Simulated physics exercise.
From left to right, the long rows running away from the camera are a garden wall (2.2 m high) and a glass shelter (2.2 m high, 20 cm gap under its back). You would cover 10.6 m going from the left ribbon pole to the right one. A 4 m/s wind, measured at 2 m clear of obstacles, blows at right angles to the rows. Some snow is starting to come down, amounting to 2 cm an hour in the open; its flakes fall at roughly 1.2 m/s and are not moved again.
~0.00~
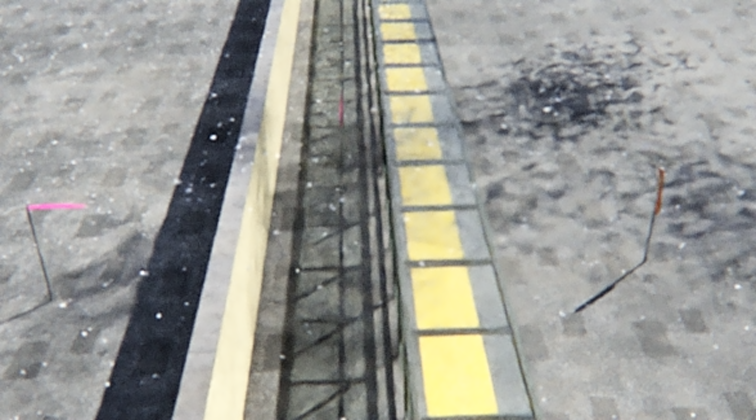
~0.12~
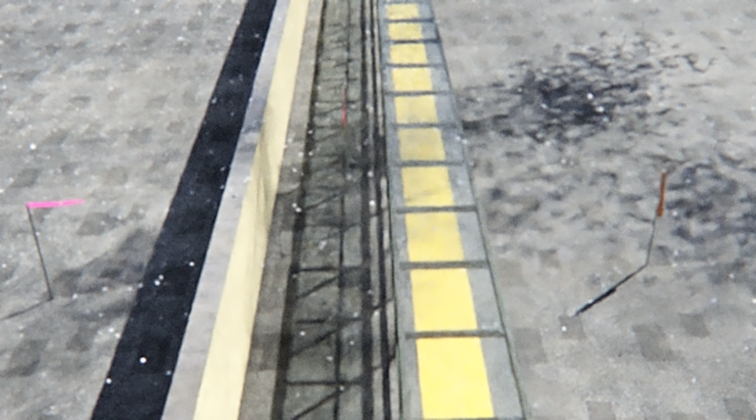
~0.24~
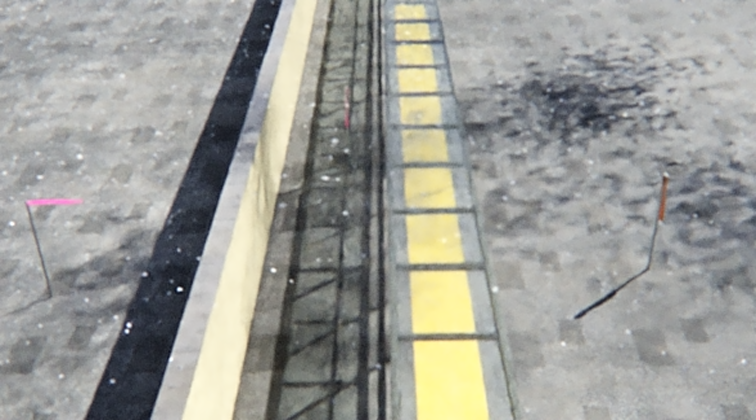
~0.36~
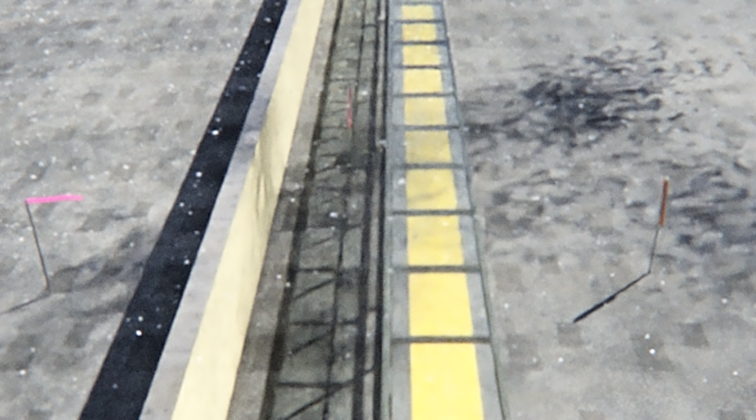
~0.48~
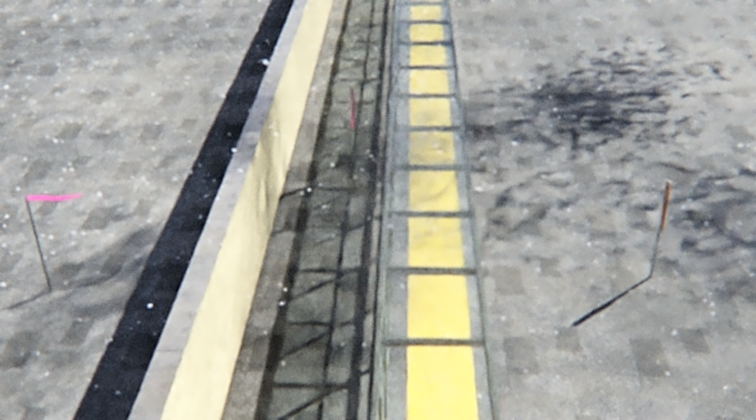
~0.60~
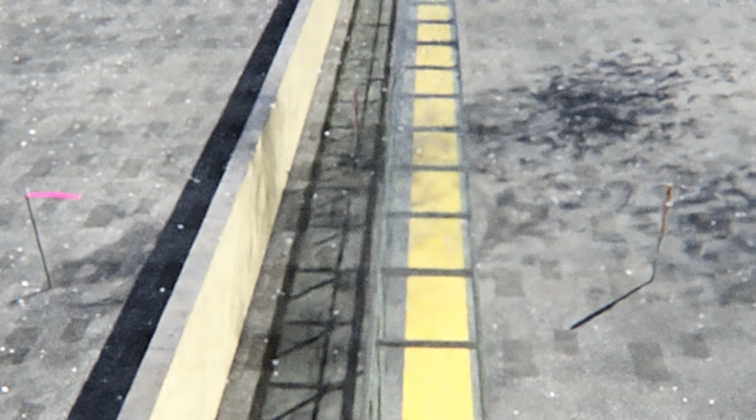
On a grey paved area, a low pale wall and a glass shelter with yellow panels run away from the camera between two ribbon poles. The view shifts very slightly as white flecks dot the scene; the left pink ribbon stays stretched rightward, while the middle and right ribbons keep hanging almost straight.
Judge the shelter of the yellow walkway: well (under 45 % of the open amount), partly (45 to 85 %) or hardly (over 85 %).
It receives under 45 % of what falls in the open.
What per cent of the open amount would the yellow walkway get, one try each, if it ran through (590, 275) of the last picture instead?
I'd say close to 80 per cent of the open amount.
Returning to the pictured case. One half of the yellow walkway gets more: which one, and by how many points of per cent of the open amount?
Heavier on the right flank, with a lead of about 40 points.
In 10 minutes the yellow walkway collects 1 mm against 3 mm in the open.
In 30 minutes the yellow walkway collects 3 mm against 10 mm in the open.
In 60 minutes the yellow walkway collects 5 mm against 20 mm in the open, so the yellow walkway has 26 % of the open amount; the left half of it has 5 %, the right half 47 %.
